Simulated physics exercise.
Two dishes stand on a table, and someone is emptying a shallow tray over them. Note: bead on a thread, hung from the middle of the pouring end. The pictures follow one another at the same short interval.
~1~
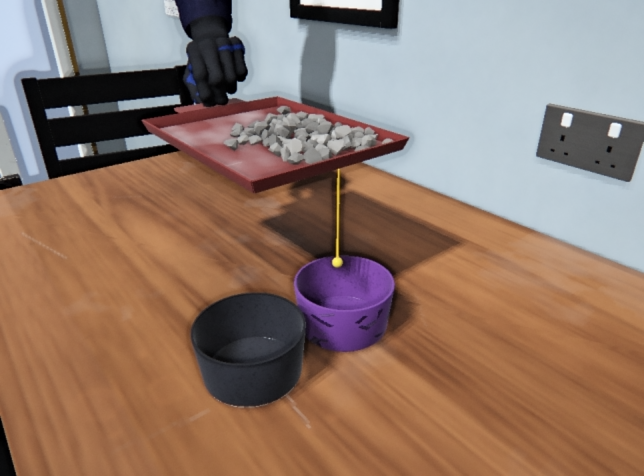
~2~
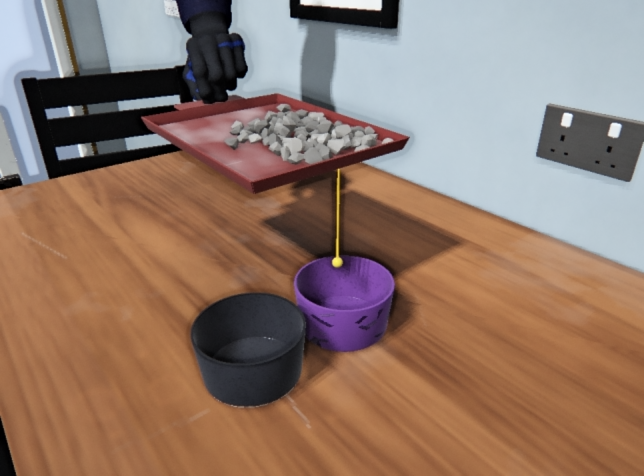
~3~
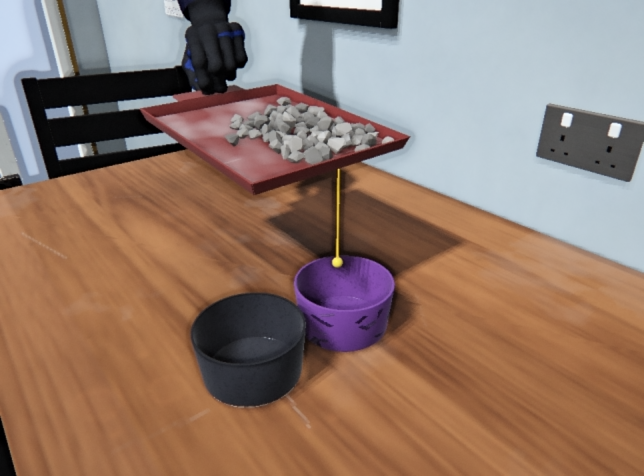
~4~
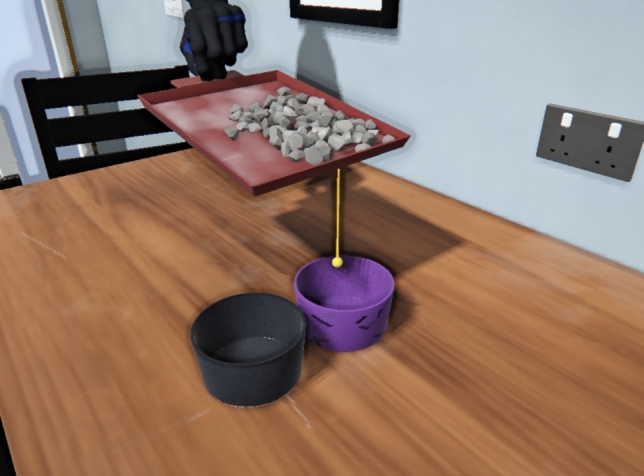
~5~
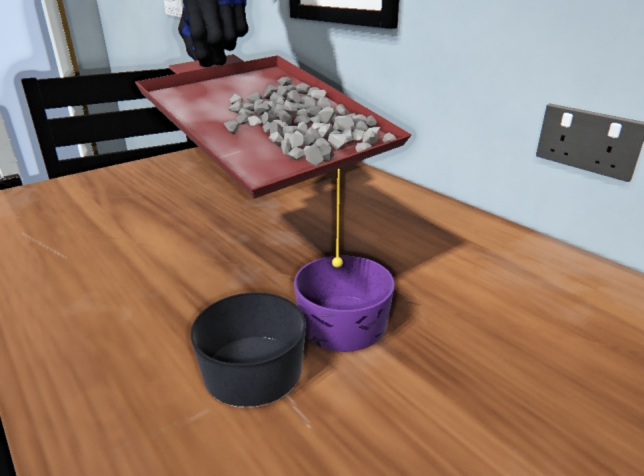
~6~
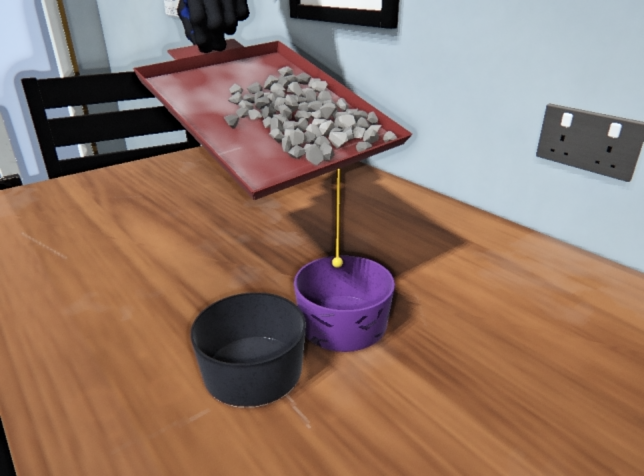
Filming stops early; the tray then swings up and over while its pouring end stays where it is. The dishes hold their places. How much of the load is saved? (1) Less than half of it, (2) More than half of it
(2) More than half of it.
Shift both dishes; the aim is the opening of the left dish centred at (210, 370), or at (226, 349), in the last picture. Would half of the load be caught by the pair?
Placing 1: A majority of it. Placing 2: A majority of it.
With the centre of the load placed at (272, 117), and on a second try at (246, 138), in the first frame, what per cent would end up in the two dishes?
The first start gives 50 percent and the second 70 percent.
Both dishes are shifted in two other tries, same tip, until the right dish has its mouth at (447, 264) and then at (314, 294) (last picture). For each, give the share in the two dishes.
Trial 1: 50 percent; trial 2: 50 percent.
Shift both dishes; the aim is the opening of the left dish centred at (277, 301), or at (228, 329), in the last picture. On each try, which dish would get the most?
The dish at left, then the dish at right.
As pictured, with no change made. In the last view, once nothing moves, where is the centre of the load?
I'd place the middle at about (326, 340).
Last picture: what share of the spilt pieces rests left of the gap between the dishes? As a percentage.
Roughly 10 percent.
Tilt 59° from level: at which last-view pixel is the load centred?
(320, 138).
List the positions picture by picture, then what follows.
In the first picture, corners of the pouring end near (253, 178) and (403, 137), level; middle of the load near (301, 138), bits of gravel; left dish near (281, 375); right dish near (377, 323); bead on its thread near (338, 262).
In the second picture, corners of the pouring end near (253, 179) and (403, 137), level; middle of the load near (301, 136).
In the third picture, corners of the pouring end near (254, 180) and (404, 136), tipped barely, lowest at the left corner; middle of the load near (301, 133).
In the fourth picture, corners of the pouring end near (254, 183) and (405, 135), tipped a little, lowest at the left corner; middle of the load near (301, 127).
In the fifth picture, corners of the pouring end near (254, 185) and (405, 134), tipped a little, lowest at the left corner; middle of the load near (302, 122).
In the sixth picture, corners of the pouring end near (255, 187) and (406, 133), tipped clearly, lowest at the left corner; middle of the load near (302, 117); left dish near (281, 375); right dish near (377, 323).
Shortly afterwards, tray tipped steeply; all but a few on the tray; a little in the air.
Next, tray tipped right over; near a quarter on the tray; near a quarter in the left dish; near a quarter in the right dish; near a quarter outside both; near a quarter in the air.
Some moments later, tray tipped past a quarter turn; near a third in the left dish; near a third in the right dish; near a third outside both.
In the end, tray tipped past a quarter turn; near a third in the left dish; near a third in the right dish; near a third outside both.
